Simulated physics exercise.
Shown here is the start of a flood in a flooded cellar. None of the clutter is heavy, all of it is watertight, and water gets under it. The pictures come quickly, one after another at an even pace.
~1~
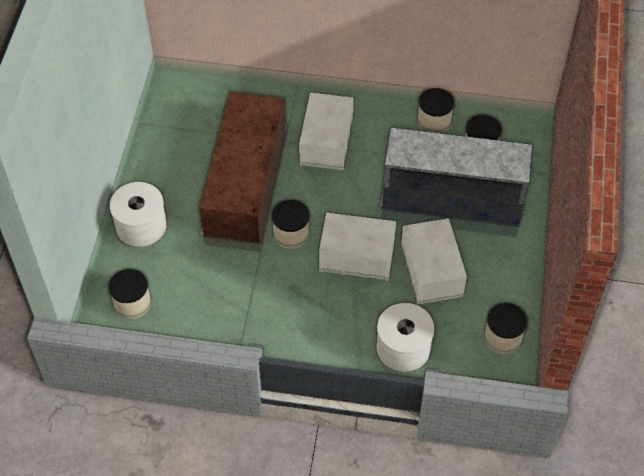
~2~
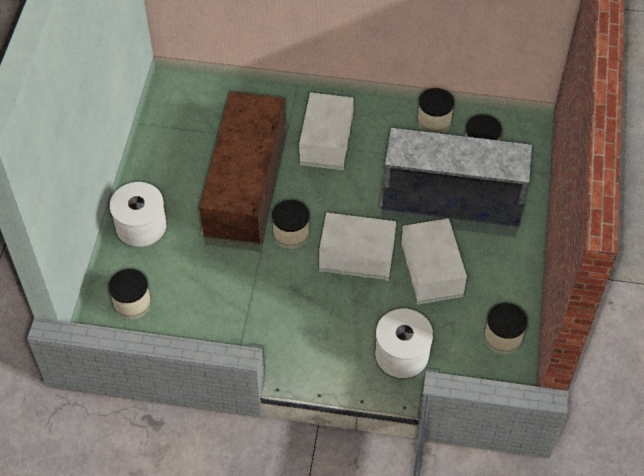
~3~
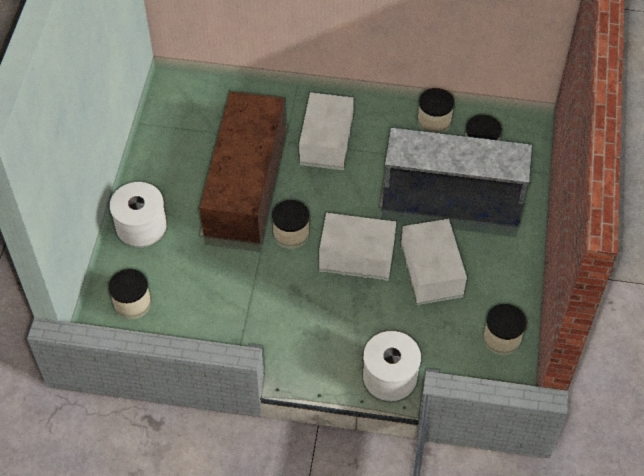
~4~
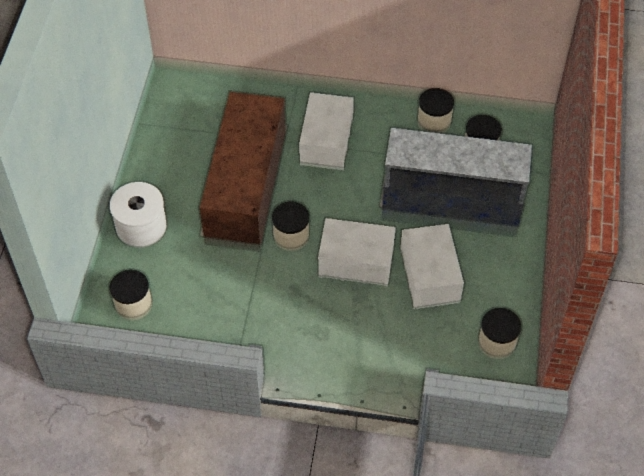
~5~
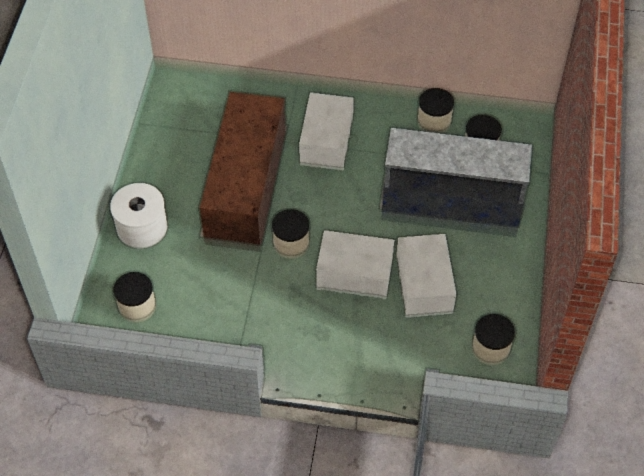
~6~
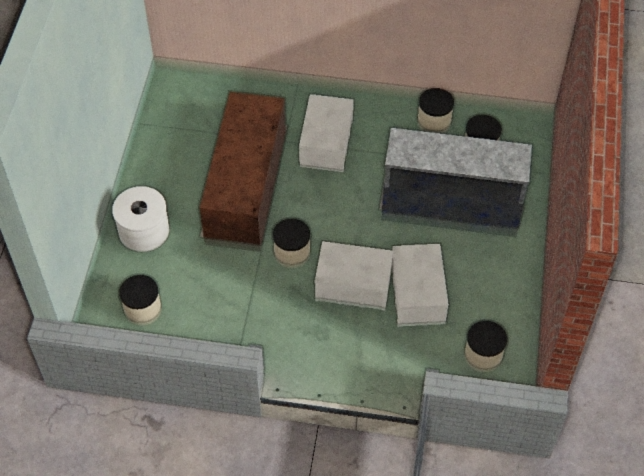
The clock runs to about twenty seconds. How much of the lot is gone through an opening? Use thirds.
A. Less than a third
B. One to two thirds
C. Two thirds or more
Two thirds or more (C).
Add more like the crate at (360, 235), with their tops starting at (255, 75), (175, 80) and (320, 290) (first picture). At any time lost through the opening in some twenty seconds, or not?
First copy doesn't escape, second copy doesn't escape, third copy escapes.
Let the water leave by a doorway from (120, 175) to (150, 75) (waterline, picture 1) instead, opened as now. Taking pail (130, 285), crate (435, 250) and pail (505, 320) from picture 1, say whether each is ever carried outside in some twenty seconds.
Each object, in the order asked: Flushed / not flushed / not flushed.
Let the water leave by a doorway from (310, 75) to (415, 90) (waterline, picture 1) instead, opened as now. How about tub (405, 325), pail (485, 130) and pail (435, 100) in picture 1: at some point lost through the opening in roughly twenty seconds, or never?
Taken in turn, the first item is held back, the second is flushed away and the last is flushed away.
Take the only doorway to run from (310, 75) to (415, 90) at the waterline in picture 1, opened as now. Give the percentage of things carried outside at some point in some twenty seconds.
Estimate: Near 50 %.
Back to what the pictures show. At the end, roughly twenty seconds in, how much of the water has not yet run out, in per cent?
Close to 36 percent of it stays.
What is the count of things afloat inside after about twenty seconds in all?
Number: 0.
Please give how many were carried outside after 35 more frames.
It comes to 8.
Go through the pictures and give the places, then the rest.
The first frame shows a crate at (358, 236) floats; a crate at (435, 251) floats; 0 of 10 have shifted.
The second frame shows a crate at (358, 236), afloat; a crate at (435, 251), afloat; 0 of 10 have shifted.
The third frame shows a crate at (358, 236) floats; a crate at (434, 252), afloat; 1 of 10 have shifted.
The fourth frame shows a crate at (357, 242) floats, close to its start; a crate at (433, 256) floats, close to its start; 2 of 10 have shifted.
The fifth frame shows a crate at (356, 255) floats, close to its start; a crate at (427, 265) floats, close to its start; 5 of 10 have shifted.
The sixth frame shows a crate at (354, 266) floats, close to its start; a crate at (420, 275), afloat, close to its start; 6 of 10 have shifted.
A moment on, 1 of 10 are out; 9 afloat.
Next, 6 of 10 are out; 4 afloat.
Later, 8 of 10 are out; 2 afloat.
In the end, 8 of 10 are out; 0 afloat.
